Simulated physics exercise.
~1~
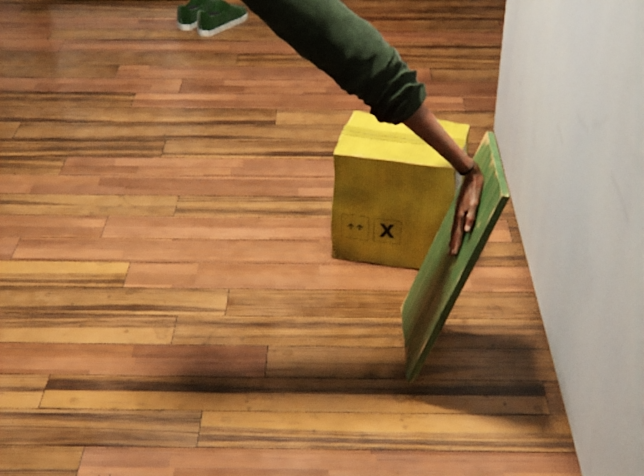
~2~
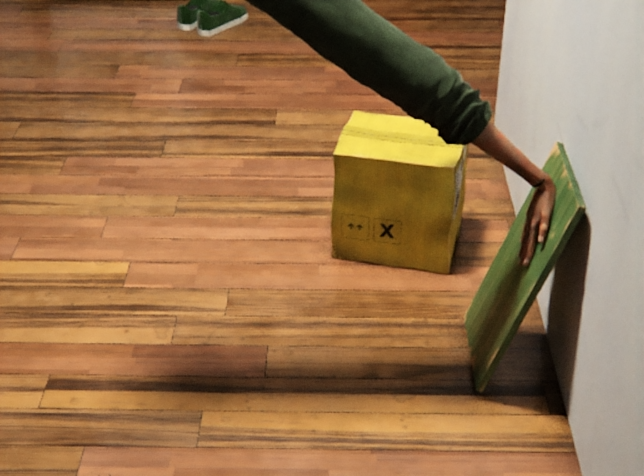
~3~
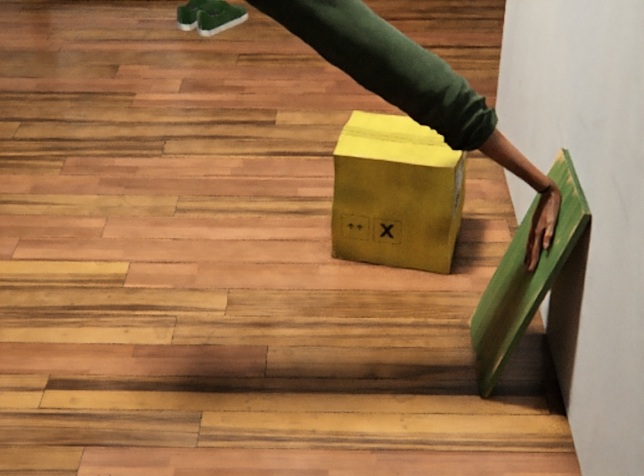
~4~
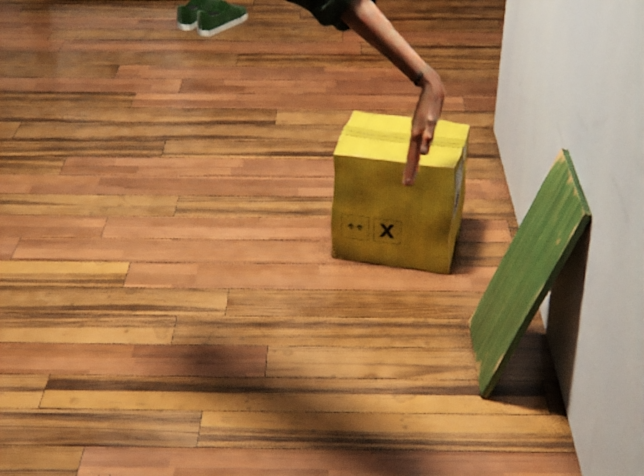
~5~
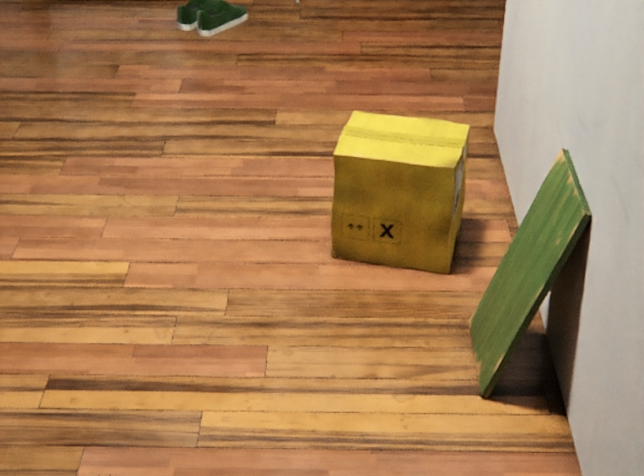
A hand leans a green board against the wall, lets go, and it stays propped.
